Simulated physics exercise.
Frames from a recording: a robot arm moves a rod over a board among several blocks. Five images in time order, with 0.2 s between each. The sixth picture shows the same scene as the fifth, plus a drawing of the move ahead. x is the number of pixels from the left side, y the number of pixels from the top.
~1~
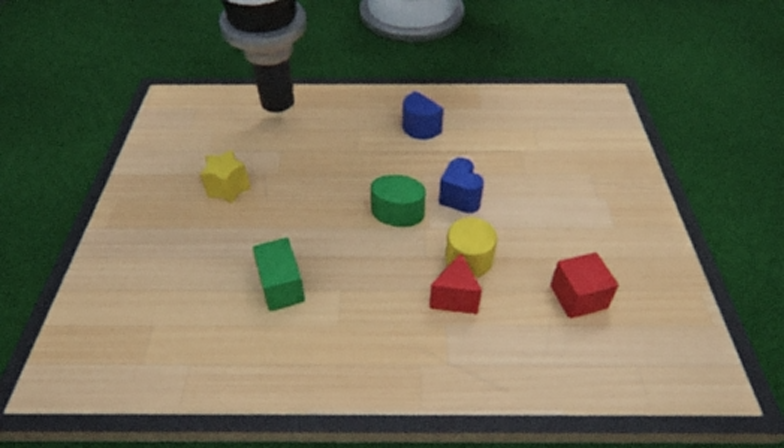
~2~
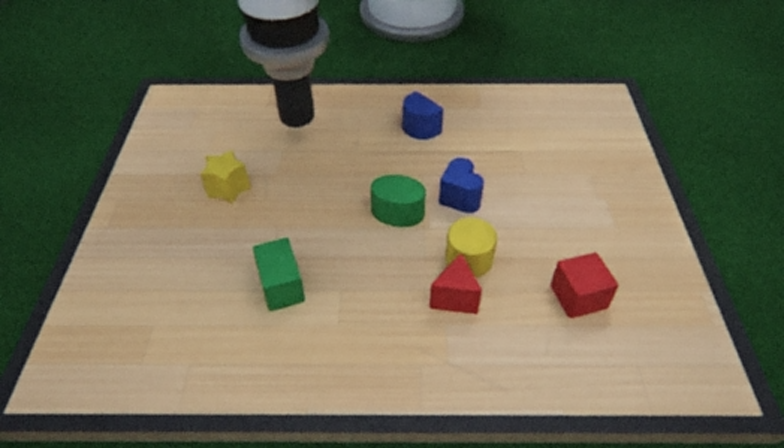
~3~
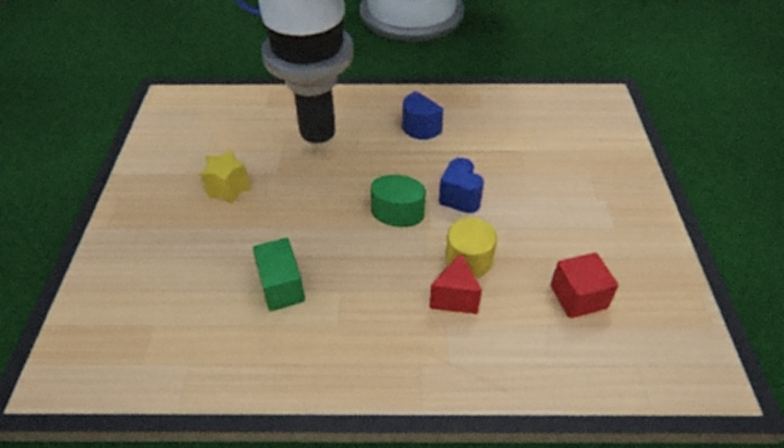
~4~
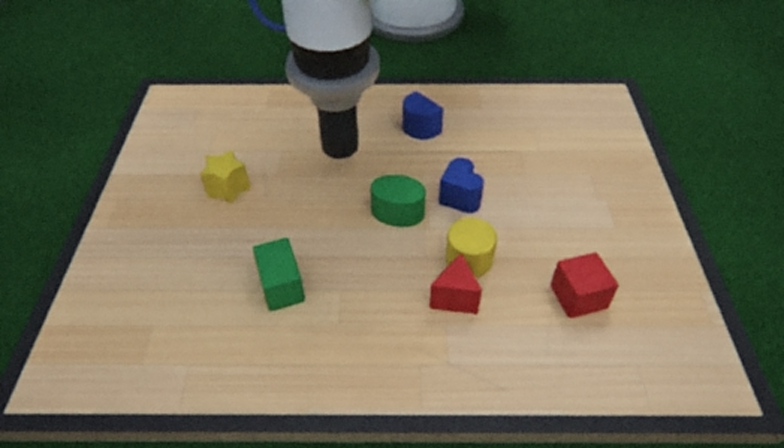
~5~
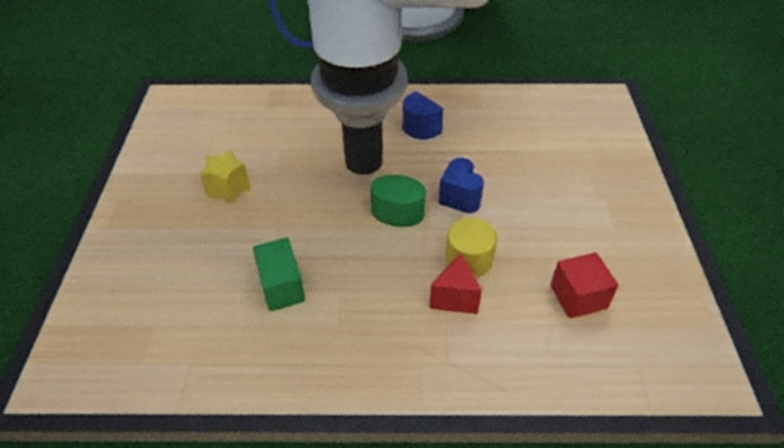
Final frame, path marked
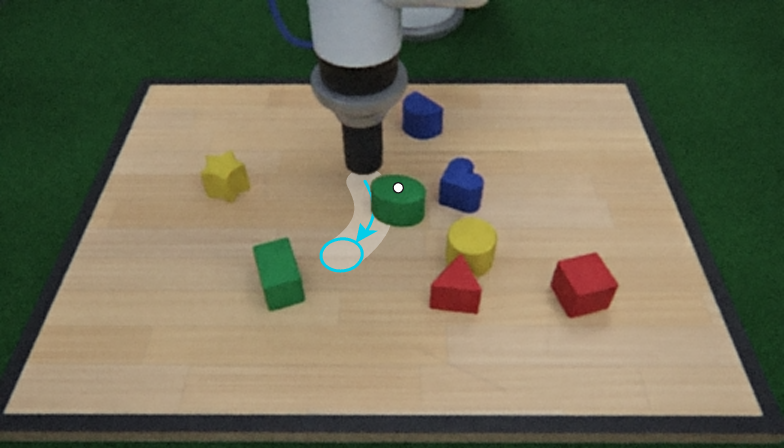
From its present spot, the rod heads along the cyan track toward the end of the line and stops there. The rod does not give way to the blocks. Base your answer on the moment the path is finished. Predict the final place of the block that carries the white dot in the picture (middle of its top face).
At (411, 208).
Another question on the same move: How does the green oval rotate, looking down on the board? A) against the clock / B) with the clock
It's A.
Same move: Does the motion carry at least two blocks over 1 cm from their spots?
No, that is not what happens.
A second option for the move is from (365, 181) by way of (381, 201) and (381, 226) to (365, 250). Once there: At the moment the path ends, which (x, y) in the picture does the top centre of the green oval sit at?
I'd guess (420, 217).
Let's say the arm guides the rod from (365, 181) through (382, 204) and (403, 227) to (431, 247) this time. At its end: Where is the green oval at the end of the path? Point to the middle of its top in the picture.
I'd say the green oval ends with its top centre at (476, 228).
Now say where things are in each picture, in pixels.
The first frame shows rod tip (278, 103); block tops, green rectangle (276, 261); green oval (398, 188).
The second frame shows rod (297, 118); blocks unchanged.
The third frame shows rod (318, 133); blocks unchanged.
The fourth frame shows rod (340, 148); blocks unchanged.
The fifth frame shows rod (364, 163); green rectangle (276, 261); green oval (398, 188).
Path on the board, from (365, 181) over (374, 205) and (366, 232) to (342, 255); the dot is on the green oval.
The first path, step by step. One third of the way, rod (373, 188); green oval (409, 199), turned 25° anticlockwise.
Two thirds of the way, rod (365, 214); green oval (411, 208), turned 55° anticlockwise.
At the end, rod (340, 237); green rectangle in place; green oval (411, 208), turned 55° anticlockwise.
